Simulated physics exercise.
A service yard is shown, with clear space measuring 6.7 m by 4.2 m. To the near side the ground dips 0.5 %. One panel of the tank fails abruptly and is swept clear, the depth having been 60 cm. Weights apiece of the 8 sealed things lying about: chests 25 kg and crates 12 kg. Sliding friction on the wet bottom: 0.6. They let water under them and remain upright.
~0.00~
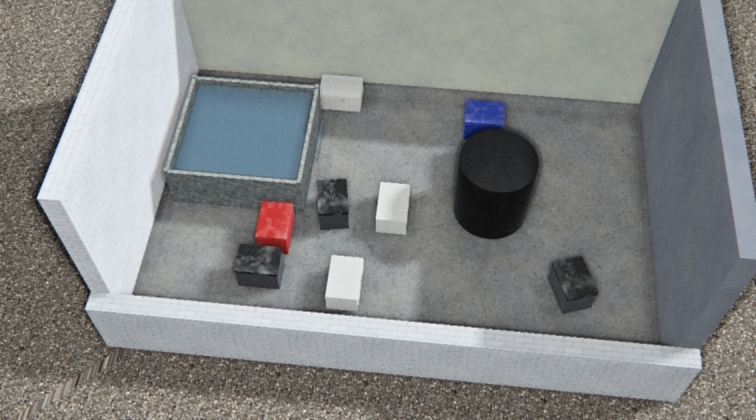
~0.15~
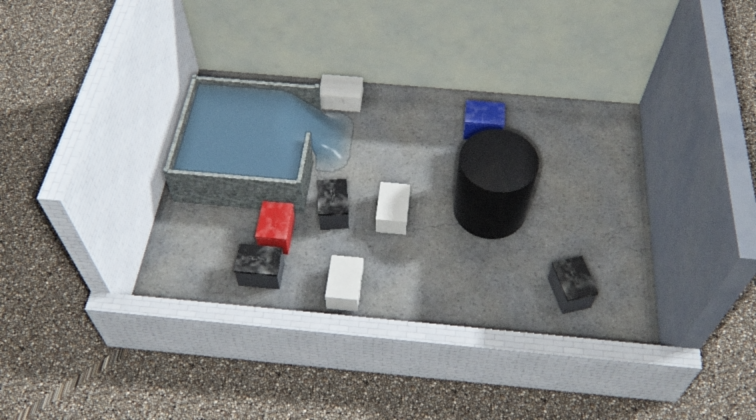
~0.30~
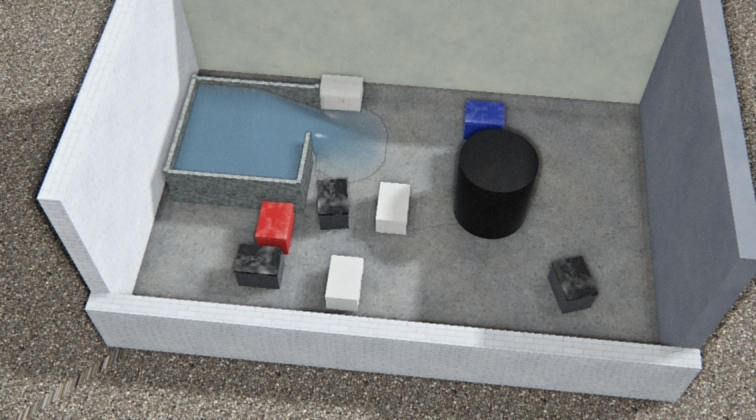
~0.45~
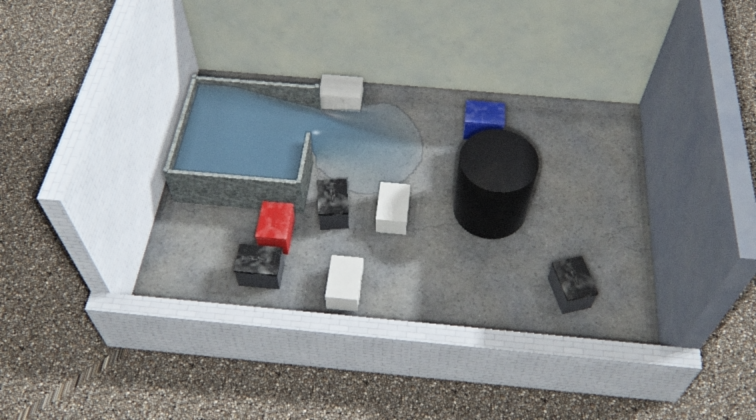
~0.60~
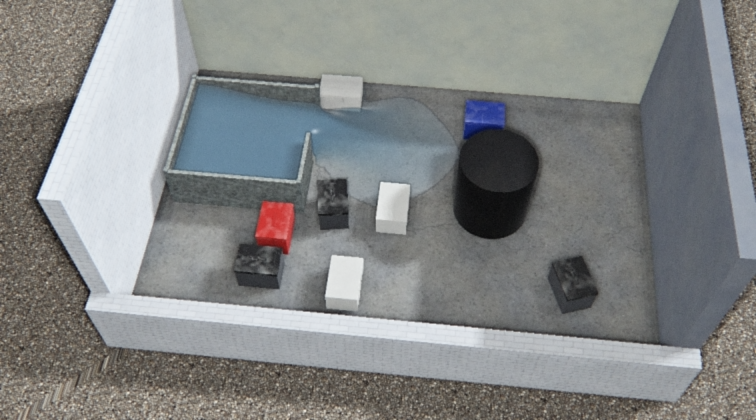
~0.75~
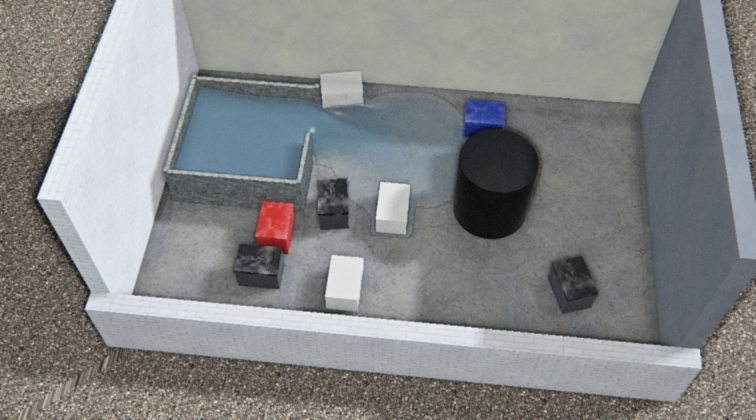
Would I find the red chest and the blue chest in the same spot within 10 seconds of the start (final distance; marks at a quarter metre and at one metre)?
The red chest? It does not go anywhere much. The blue chest? It relocates a long way.
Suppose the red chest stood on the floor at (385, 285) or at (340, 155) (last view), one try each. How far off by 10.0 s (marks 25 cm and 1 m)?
Results, in order: Essentially stationary, then borne far off.
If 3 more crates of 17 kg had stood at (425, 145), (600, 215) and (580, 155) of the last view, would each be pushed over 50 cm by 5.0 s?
Answers, first to last: Exceeding, exceeding, exceeding.
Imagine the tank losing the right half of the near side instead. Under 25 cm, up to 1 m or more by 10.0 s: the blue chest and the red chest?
Note: Blue chest unmoved, red chest swept well away.
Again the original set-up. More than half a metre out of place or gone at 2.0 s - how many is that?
By my reckoning, 1.
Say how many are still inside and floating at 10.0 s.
Then: 2.
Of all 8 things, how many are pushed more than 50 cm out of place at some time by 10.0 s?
The answer here is 4.
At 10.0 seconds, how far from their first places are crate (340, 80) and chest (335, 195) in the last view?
In that order: 20 cm, 0 cm.
After 2.0 s the red chest is near (274, 220), 0.0 m from its start, aground; the blue chest is near (535, 116), 0.7 m from its start, aground; 0 afloat.
After 4.5 s the red chest is near (274, 220), 0.0 m from its start, aground; the blue chest is near (619, 171), 2.0 m from its start, afloat; 1 afloat.
After 7.0 s the red chest is near (274, 220), 0.0 m from its start, aground; the blue chest is near (597, 263), 2.7 m from its start, aground; 0 afloat.
After 10.0 s the red chest is near (274, 220), 0.0 m from its start, aground; the blue chest is near (589, 273), 2.8 m from its start, aground; 2 afloat.
